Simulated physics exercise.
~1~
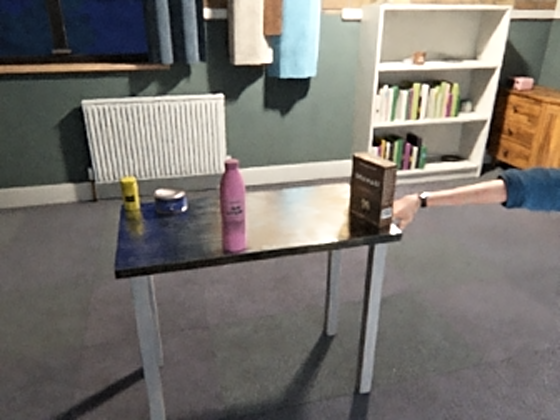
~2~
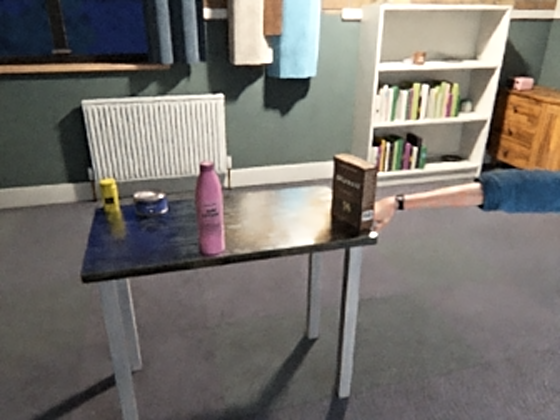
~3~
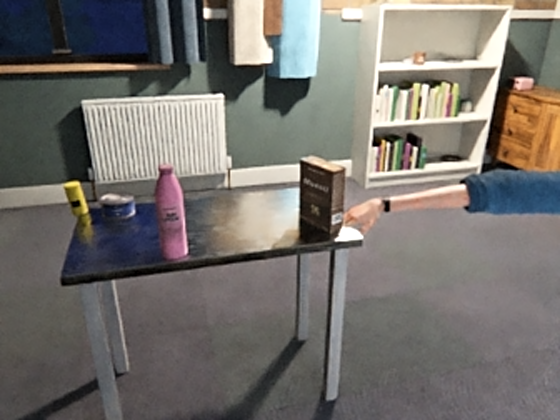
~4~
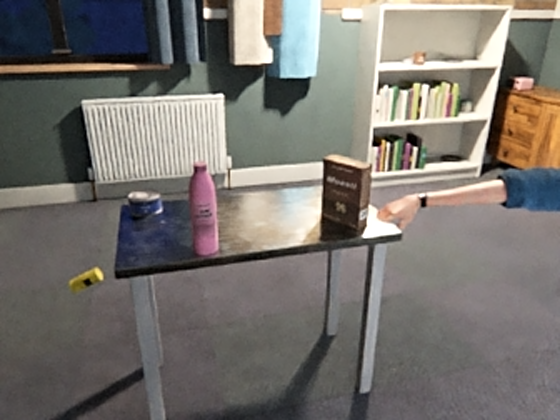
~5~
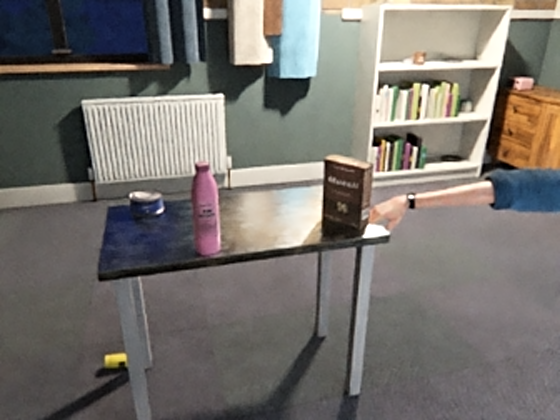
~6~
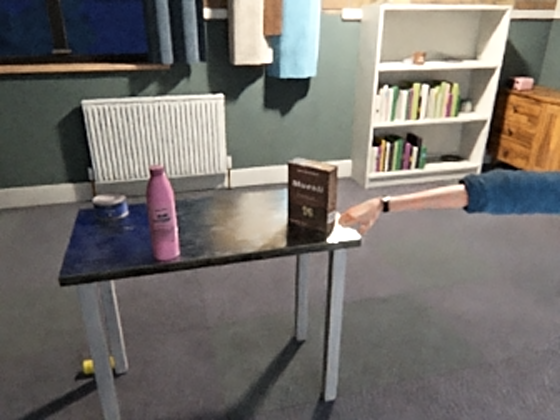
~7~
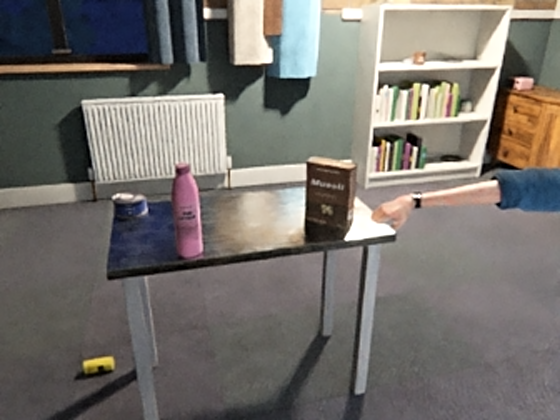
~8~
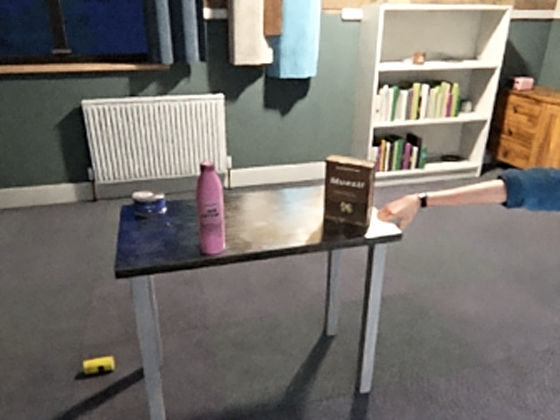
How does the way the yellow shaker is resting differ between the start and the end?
At the start the yellow shaker stands upright on the table, and at the end it lies on its side on the floor.
